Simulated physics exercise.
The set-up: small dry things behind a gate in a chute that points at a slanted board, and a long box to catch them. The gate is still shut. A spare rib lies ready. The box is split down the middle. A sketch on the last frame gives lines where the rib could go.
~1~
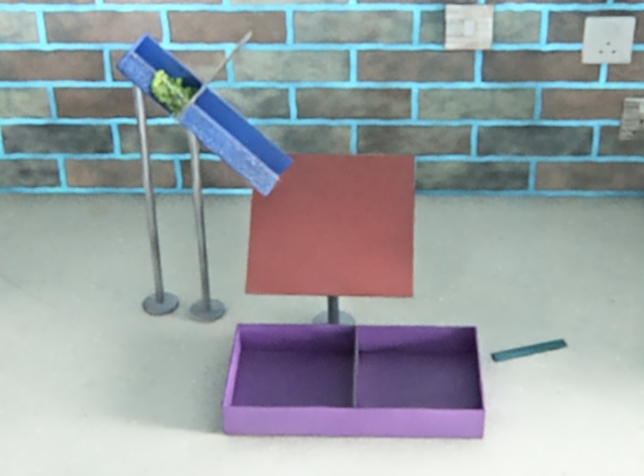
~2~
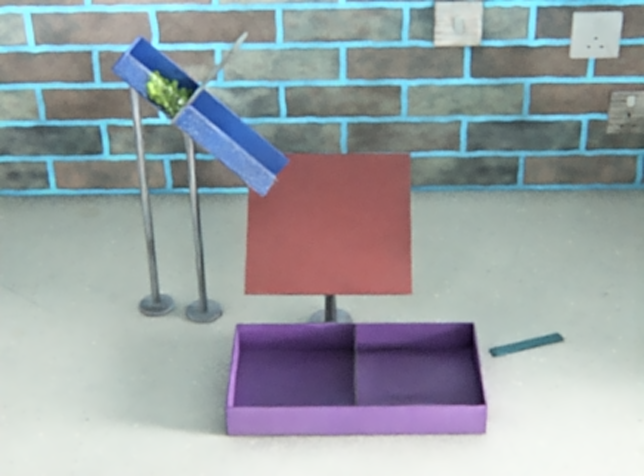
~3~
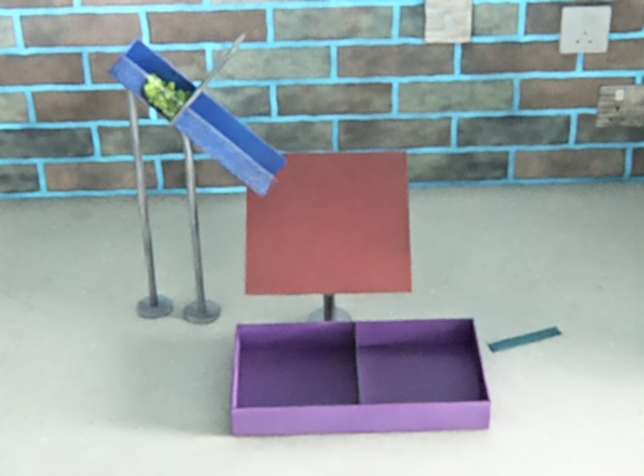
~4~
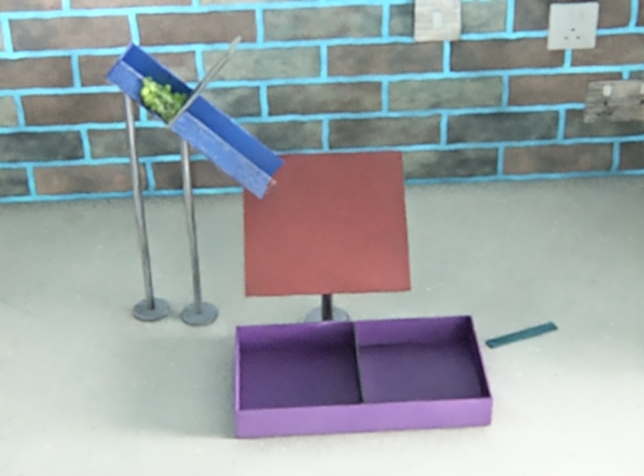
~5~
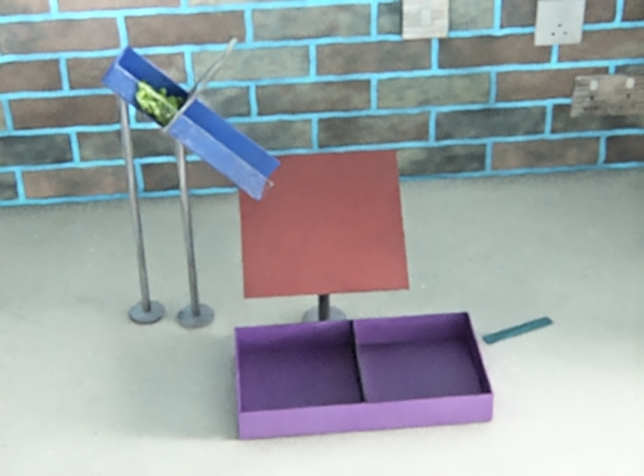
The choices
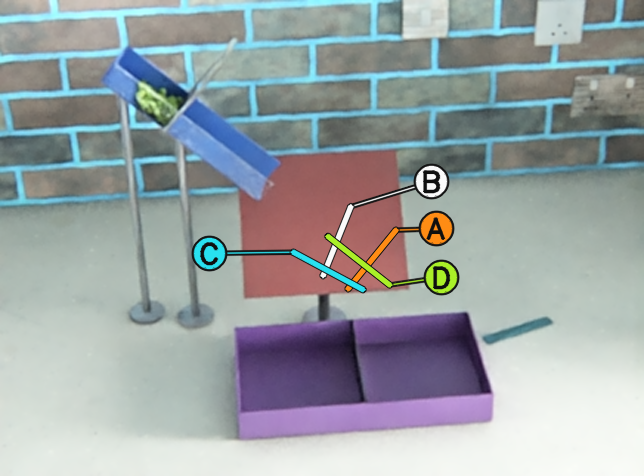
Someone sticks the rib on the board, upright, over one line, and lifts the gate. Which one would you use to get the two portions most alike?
Go for D.
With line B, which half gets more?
The left half.
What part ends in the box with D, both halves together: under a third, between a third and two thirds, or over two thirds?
Line D gives over two thirds.
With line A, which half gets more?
The left half.
On the marked copy, line A from (395, 230) to (348, 288); line B from (350, 206) to (323, 275); line C from (293, 252) to (363, 289); line D from (327, 236) to (389, 285).
With A, of what is caught, nearly all in the left half, a small part in the right.
With B, of what is caught, nearly all in the left half, a stray few in the right.
With C, of what is caught, none in the left half, all in the right.
With D, of what is caught, about half in the left half, about half in the right.
